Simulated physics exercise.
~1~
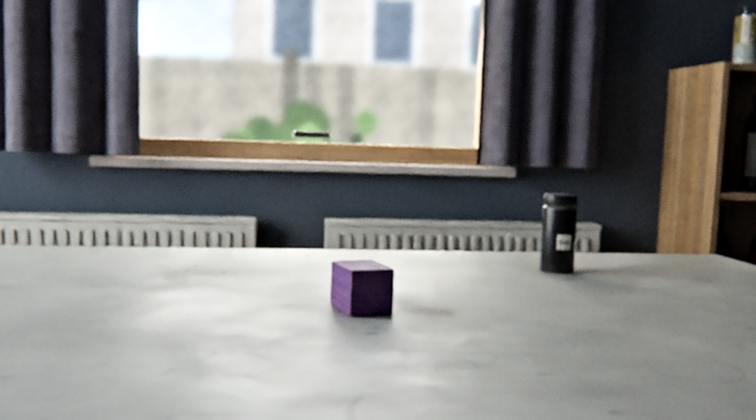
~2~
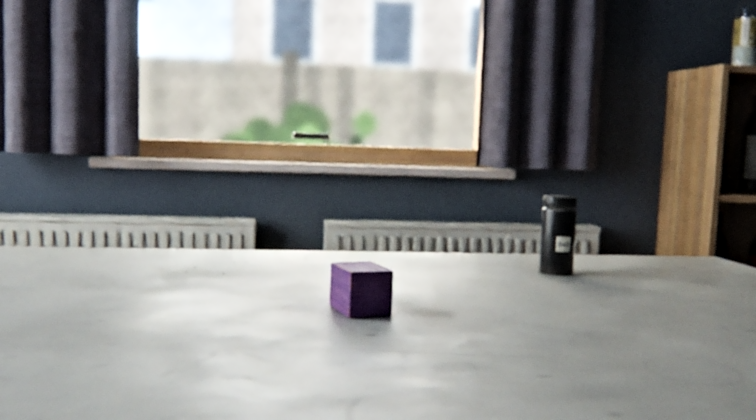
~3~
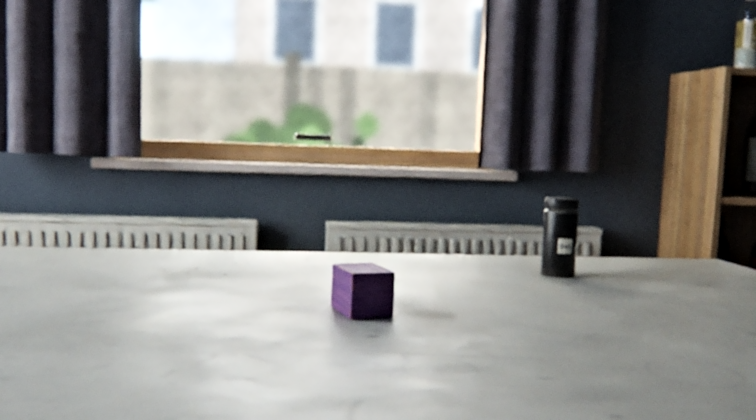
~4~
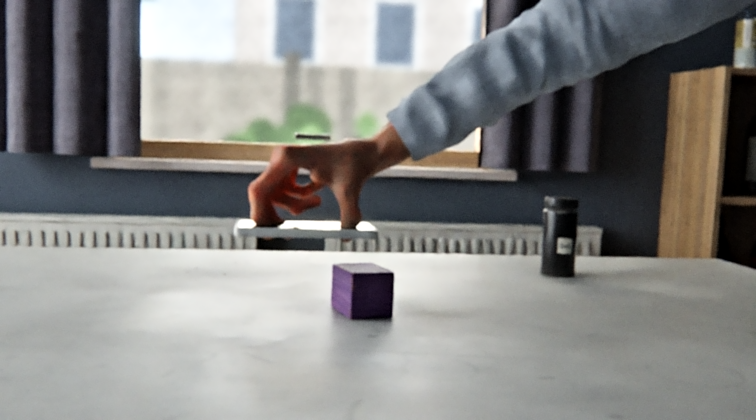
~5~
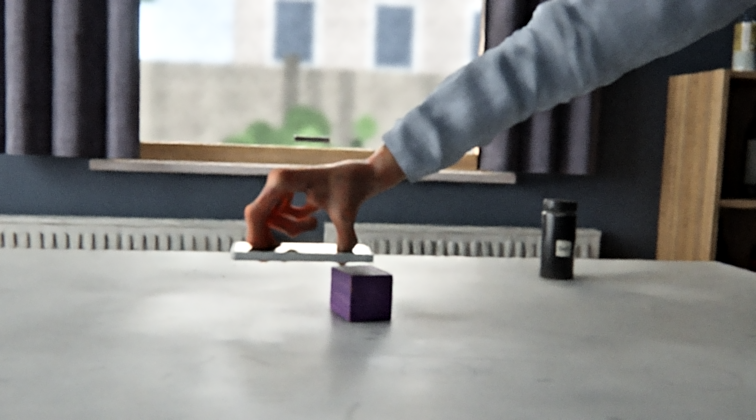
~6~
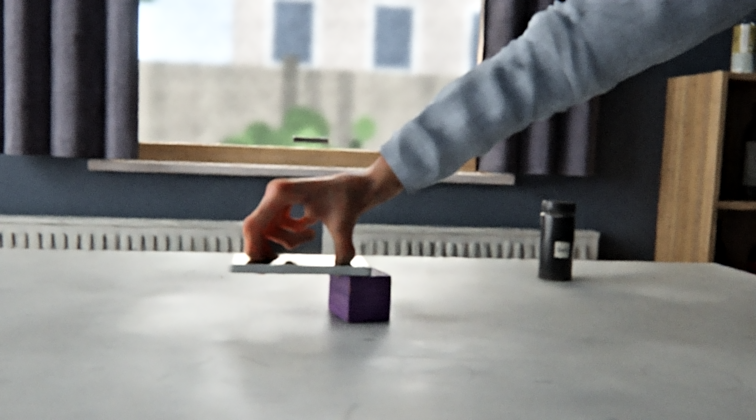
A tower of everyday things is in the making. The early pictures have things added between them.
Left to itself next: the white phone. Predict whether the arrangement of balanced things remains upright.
It fails.
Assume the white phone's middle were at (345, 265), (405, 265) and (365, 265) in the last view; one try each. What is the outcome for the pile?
First the pile remains standing, second it topples, third it remains standing.
Then, 0.20 s later than the last frame, white phone tilted by 26° near (300, 280).
Then, 0.80 s later than the last frame, white phone tilted by 25° near (302, 280).
Then, 1.70 s later than the last frame, white phone resting near (302, 280).
When it is over, left askew, white phone; the other 2 as before. End places, in pixels of the last picture, white phone near (302, 280). The pile gives way.
